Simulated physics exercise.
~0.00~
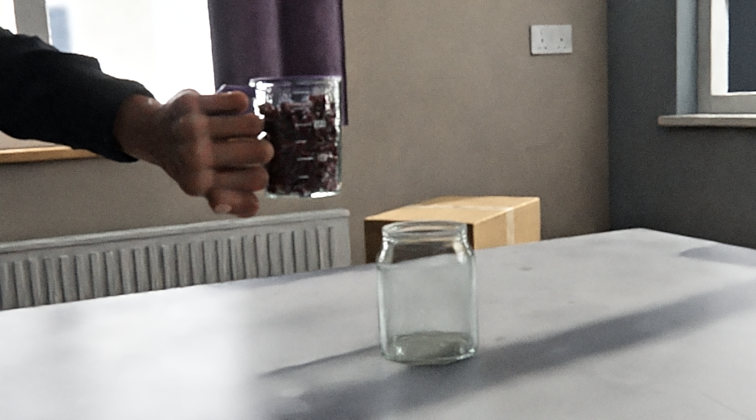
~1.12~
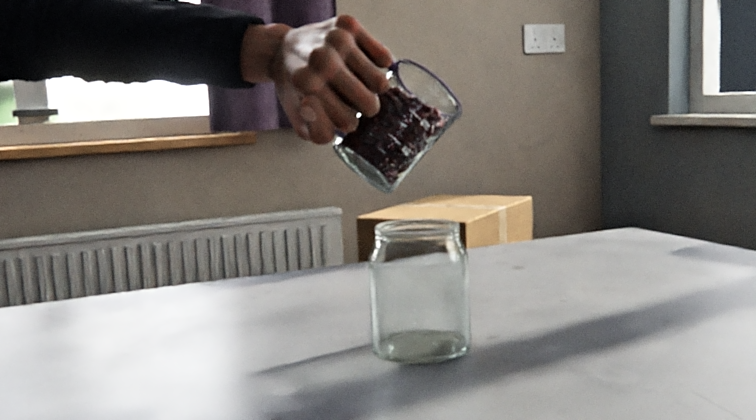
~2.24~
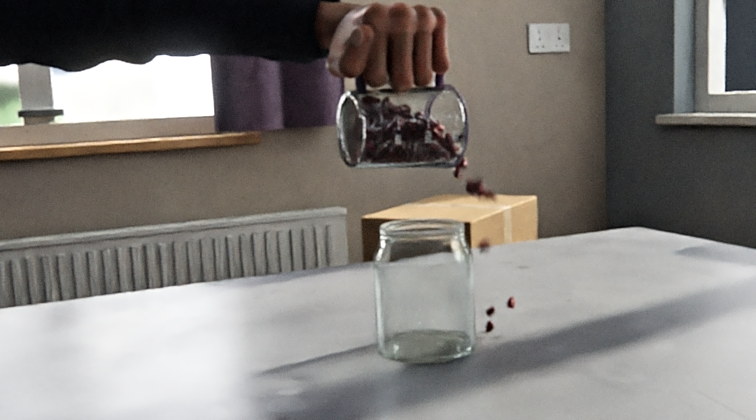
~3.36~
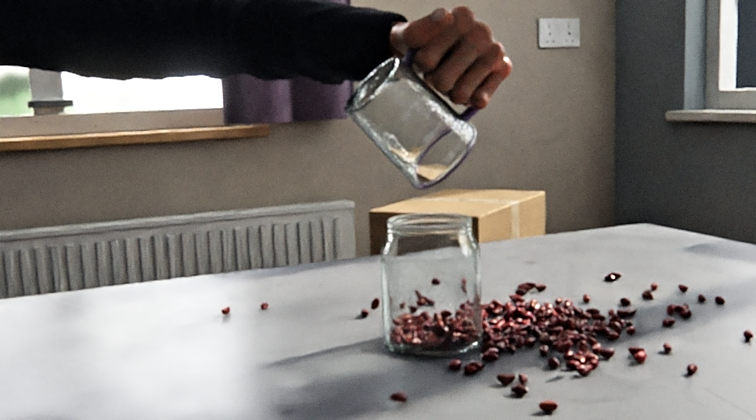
At the start, a hand in a dark sleeve holds a clear, handled cup of dark red beans upright, above and to the left of an empty glass jar on a grey table. The hand moves right and begins to tip the cup over the jar. As the cup turns onto its side, the first beans drop past the right of the jar's mouth. The cup then tilts further, its mouth pointing down, and empties. In the end, some beans seem to lie in the jar, while most are scattered across the table, mainly to its right.
